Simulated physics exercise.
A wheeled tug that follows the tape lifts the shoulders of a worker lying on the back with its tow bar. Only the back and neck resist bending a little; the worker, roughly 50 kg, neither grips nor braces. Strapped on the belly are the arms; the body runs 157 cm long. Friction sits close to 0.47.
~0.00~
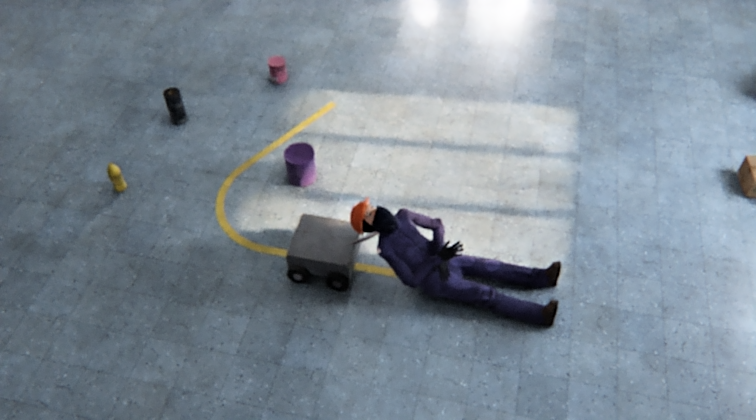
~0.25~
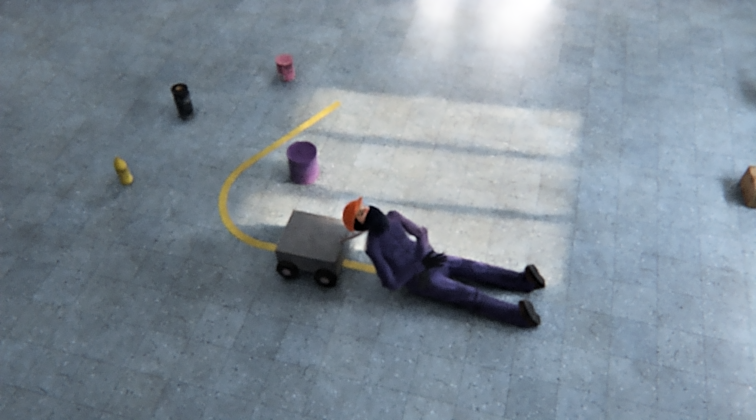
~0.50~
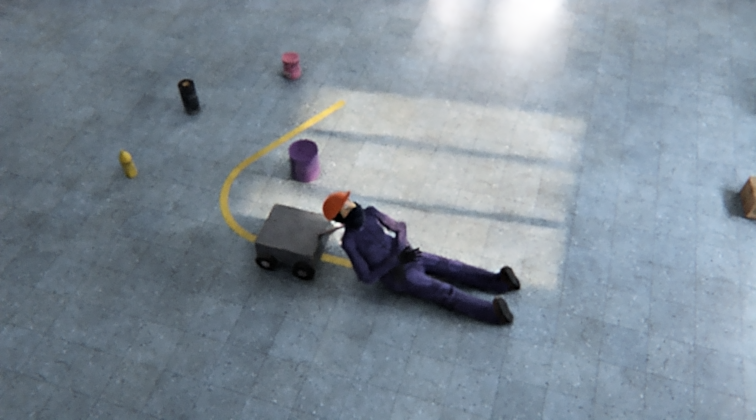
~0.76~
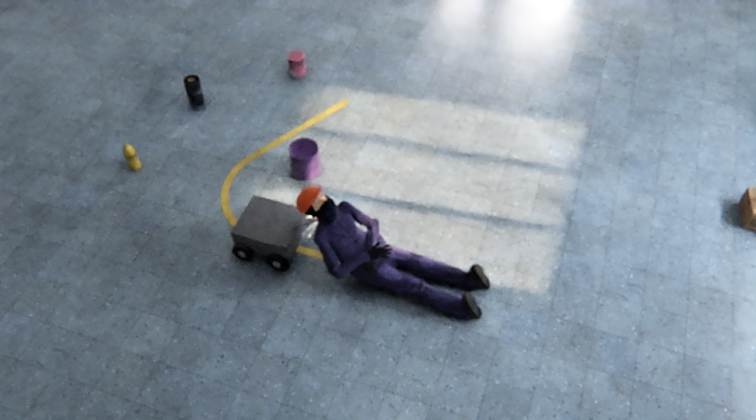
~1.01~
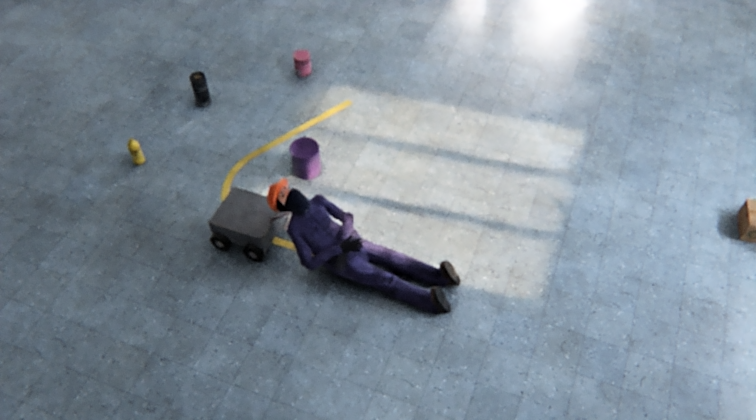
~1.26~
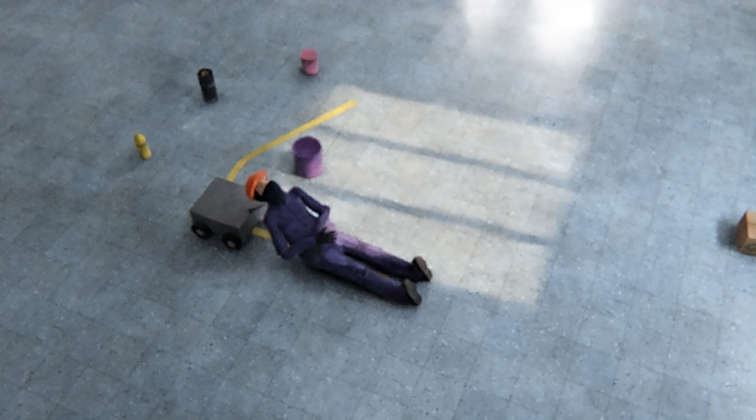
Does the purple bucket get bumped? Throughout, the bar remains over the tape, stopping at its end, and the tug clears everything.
Yes.
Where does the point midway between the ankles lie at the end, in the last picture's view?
The midpoint lands near (280, 172).
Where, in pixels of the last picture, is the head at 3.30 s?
Near pixel (272, 89).
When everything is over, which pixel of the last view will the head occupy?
I'd expect it close to pixel (363, 51).
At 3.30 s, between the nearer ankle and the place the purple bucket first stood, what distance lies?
The gap is about 70 cm.
After 2.00 s the purple bucket is where it stood, near (308, 158) in the last picture's view; the black post where it stood; the nearer ankle is 101 cm from that spot.
After 2.70 s the purple bucket is where it stood, near (308, 158) in the last picture's view; the black post where it stood; the nearer ankle is 80 cm from that spot.
After 3.30 s the purple bucket is where it stood, near (308, 158) in the last picture's view; the nearer ankle is 69 cm from that spot.
After 4.00 s the purple bucket is 4 cm from where it stood, near (312, 157) in the last picture's view; the black post where it stood; the nearer ankle is 47 cm from that spot.
By 4.8 s, purple bucket gets knocked; black post stays put; pink can stays put; yellow bottle stays put.
